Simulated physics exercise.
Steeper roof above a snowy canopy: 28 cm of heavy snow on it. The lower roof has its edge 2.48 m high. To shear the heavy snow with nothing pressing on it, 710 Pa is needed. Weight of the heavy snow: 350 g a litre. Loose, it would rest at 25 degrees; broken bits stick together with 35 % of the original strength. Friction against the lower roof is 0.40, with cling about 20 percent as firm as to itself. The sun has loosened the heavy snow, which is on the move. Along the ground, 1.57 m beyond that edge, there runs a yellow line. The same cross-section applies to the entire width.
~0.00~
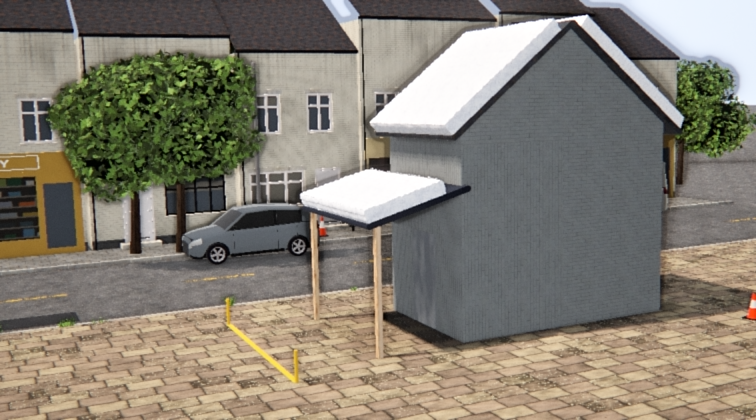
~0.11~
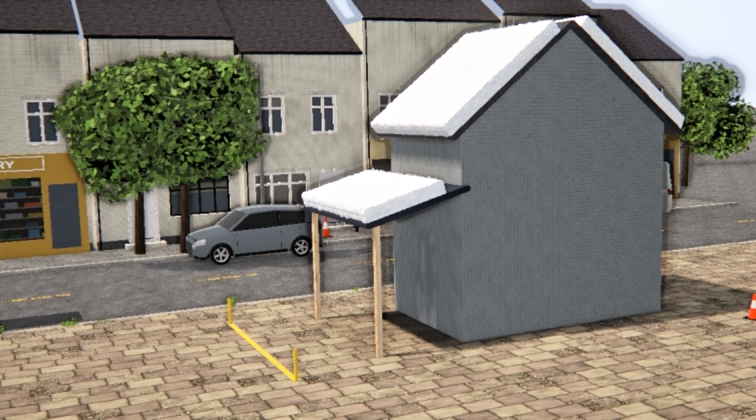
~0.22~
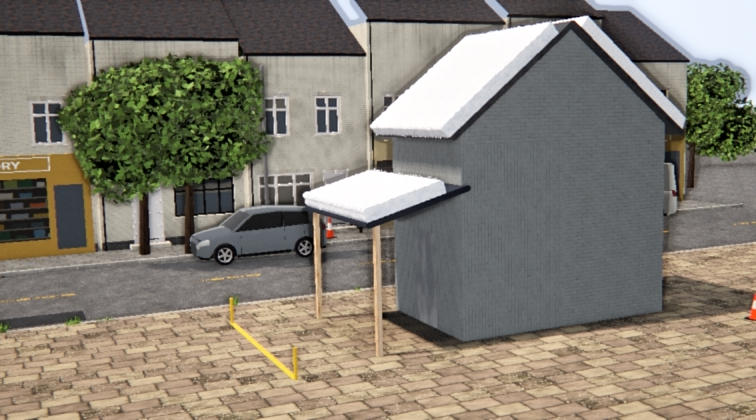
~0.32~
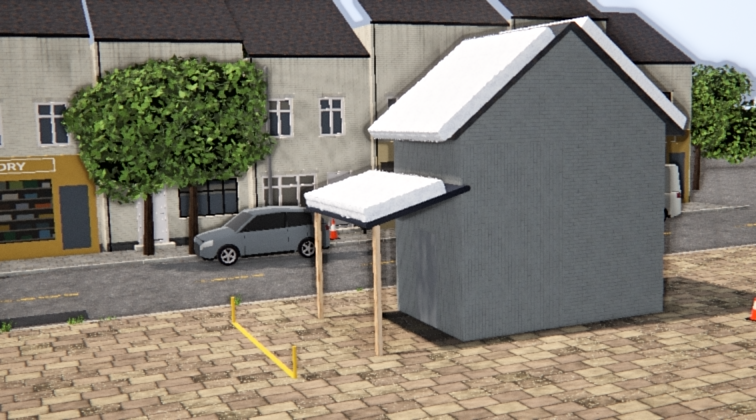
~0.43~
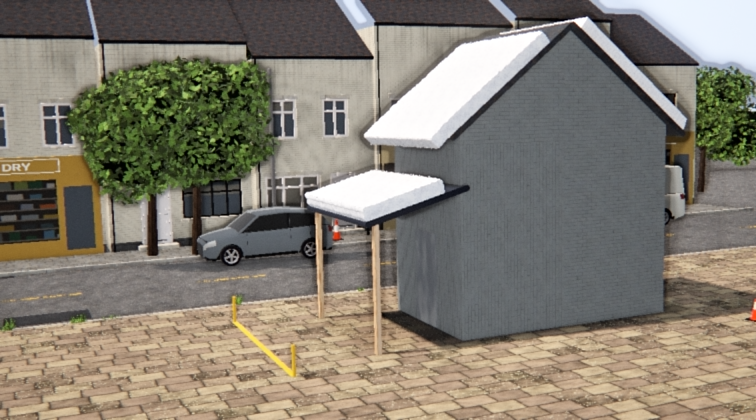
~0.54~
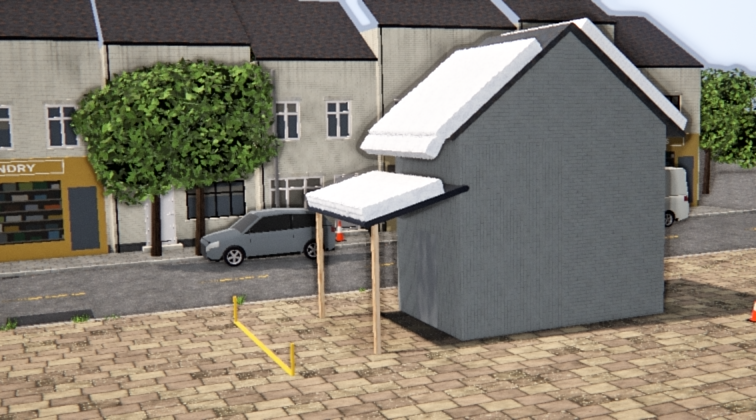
On a paved lot beside a street, thick snow slides down the grey building's upper roof.
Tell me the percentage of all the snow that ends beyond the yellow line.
It comes to about 39 %.
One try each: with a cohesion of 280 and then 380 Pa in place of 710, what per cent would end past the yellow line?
50 %, then 50 %.
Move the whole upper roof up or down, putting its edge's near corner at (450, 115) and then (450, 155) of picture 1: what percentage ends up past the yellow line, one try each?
The first try gives about 50 % and the second about 25 %.
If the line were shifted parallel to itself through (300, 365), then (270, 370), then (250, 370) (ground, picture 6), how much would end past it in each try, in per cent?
One by one: 45 in a hundred, 30 in a hundred, 25 in a hundred.
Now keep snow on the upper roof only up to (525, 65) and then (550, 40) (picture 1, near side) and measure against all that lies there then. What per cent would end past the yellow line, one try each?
It would be 20 percent the first time and 35 percent the second.
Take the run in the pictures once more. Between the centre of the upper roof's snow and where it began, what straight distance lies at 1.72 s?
I'd say close to 3.8 m.
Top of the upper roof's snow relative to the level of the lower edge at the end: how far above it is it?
I'd put it at around 0.7 m up.
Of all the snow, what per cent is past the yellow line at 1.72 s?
Close to 0 per cent.
After 1.08 s, none is below the lower edge and 0 % is past the line.
After 1.72 s, 20 % is below the lower edge and 0 % is past the line.
After 2.36 s, 67 % is below the lower edge and 33 % is past the line.
After 3.00 s, 70 % is below the lower edge and 39 % is past the line.
After 4.80 s, 73 % is below the lower edge and 39 % is past the line.
